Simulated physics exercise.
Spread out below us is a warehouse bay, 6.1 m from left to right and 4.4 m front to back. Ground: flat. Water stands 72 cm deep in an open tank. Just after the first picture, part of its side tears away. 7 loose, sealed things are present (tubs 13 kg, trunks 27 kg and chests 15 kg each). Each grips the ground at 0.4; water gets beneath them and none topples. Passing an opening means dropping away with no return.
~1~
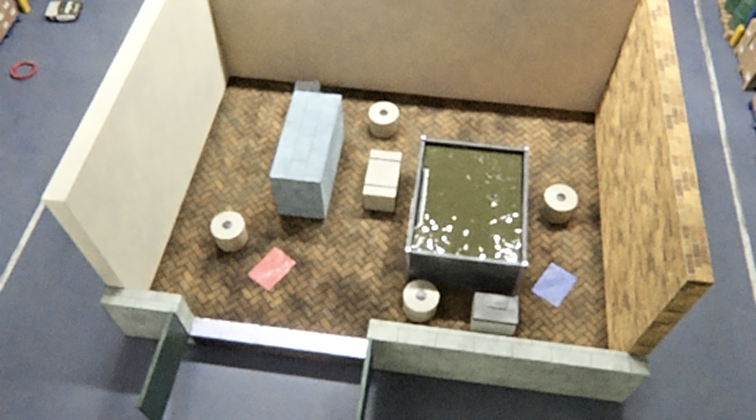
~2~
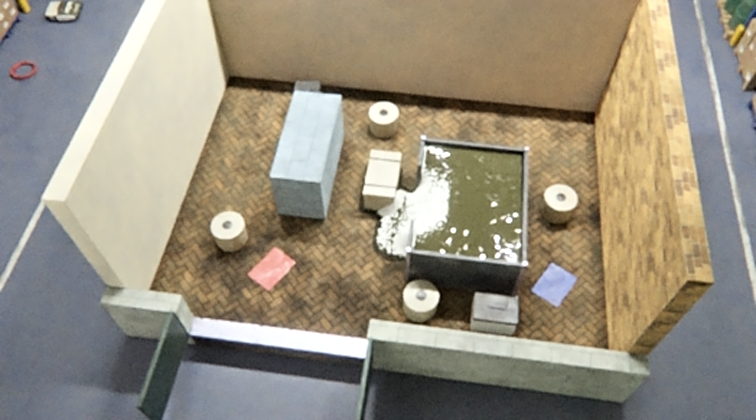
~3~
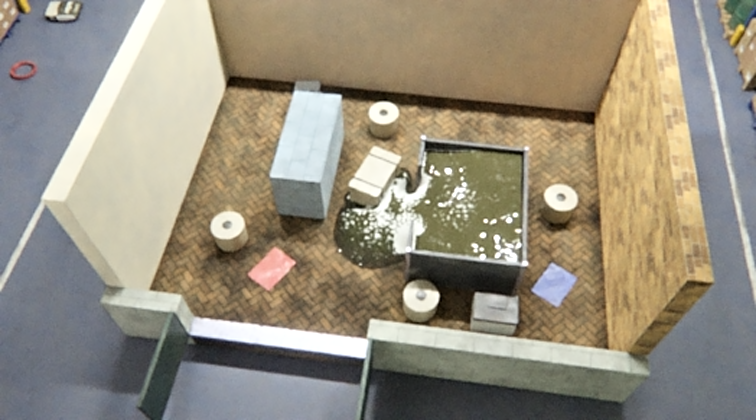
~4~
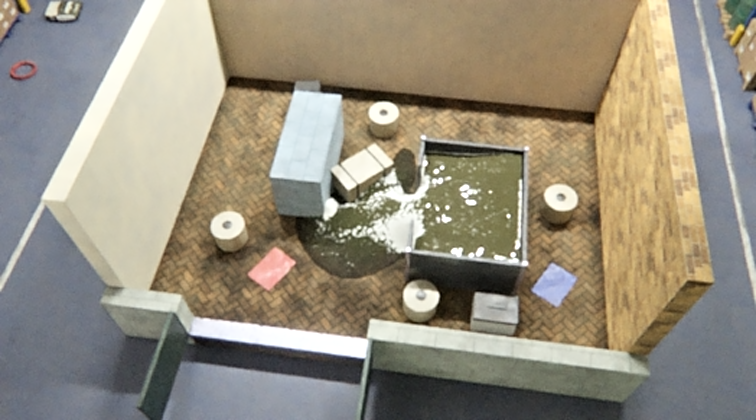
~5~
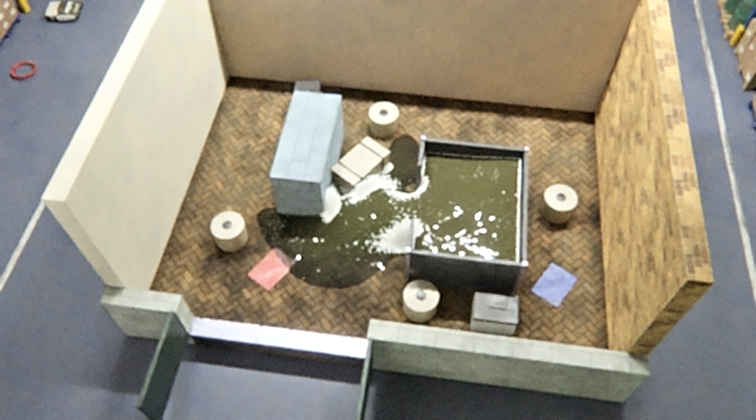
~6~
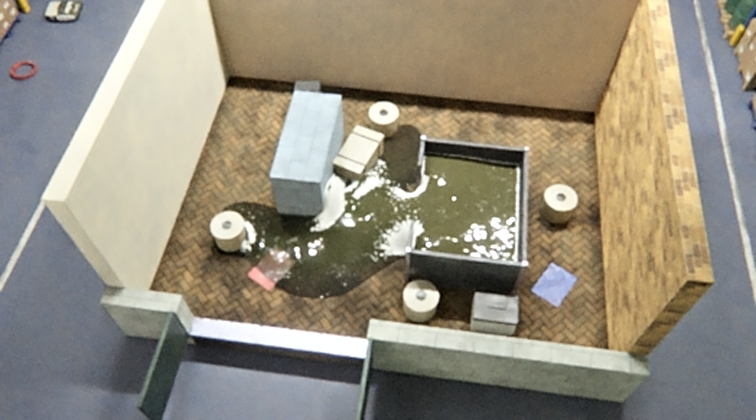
Water pours from the tank's left side, pushes a pale box, and spreads across the floor.
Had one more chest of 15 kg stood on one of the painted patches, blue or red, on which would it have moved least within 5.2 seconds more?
Best pick: Blue.
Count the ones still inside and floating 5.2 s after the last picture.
2.
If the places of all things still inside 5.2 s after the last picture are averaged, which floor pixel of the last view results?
The centre sits near (441, 192).
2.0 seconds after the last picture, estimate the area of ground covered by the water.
Near 17 m2 in all.
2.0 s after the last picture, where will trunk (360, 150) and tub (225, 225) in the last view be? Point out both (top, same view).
They end up about (386, 85) and (199, 225) in the last view.
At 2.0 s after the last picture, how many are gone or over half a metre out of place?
I count 2.
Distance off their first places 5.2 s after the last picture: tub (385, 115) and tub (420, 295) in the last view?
First: 250 cm. Second: 0 cm.
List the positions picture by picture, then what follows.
A trunk at (383, 173), on the bottom; a tub at (227, 225), on the bottom; the blue patch at (554, 285); the red patch at (272, 269); water covers 2.5 m2; 0 of 7 have shifted, in the first frame.
A trunk at (383, 173), on the bottom; a tub at (227, 225), on the bottom; the blue patch at (554, 285); the red patch at (272, 269); water covers 3.0 m2; 0 of 7 have shifted, in the second frame.
A trunk at (376, 171) rests on the ground, 11 cm from its start; a tub at (227, 225) rests on the ground; the blue patch at (554, 285); the red patch at (272, 269); water covers 3.7 m2; 1 of 7 have shifted, in the third frame.
A trunk at (362, 166), on the bottom, 33 cm from its start; a tub at (227, 225) rests on the ground; the blue patch at (554, 285); the red patch at (272, 269); 4.6 m2 under water; 1 of 7 have shifted, in the fourth frame.
A trunk at (361, 160), on the bottom, 40 cm from its start; a tub at (227, 225), on the bottom; the blue patch at (554, 285); the red patch at (272, 269); 5.6 m2 under water; 1 of 7 have shifted, in the fifth frame.
A trunk at (358, 149), on the bottom, 57 cm from its start; a tub at (227, 225), on the bottom; the blue patch at (554, 285); the red patch at (272, 269); 6.8 m2 under water; 1 of 7 have shifted, in the sixth frame.
Then, 0.5 s after the last picture on blue it would be 0 cm off in 0 cm of water; on red it would be 64 cm off in 7 cm of water.
Then, 2.0 s after the last picture on blue it would be 0 cm off in 0 cm of water; on red it would be 96 cm off in 10 cm of water.
Then, 3.4 s after the last picture on blue it would be 0 cm off in 0 cm of water; on red it would be gone out.
Then, 5.2 s after the last picture on blue it would be 0 cm off in 2 cm of water; on red it would be gone out.
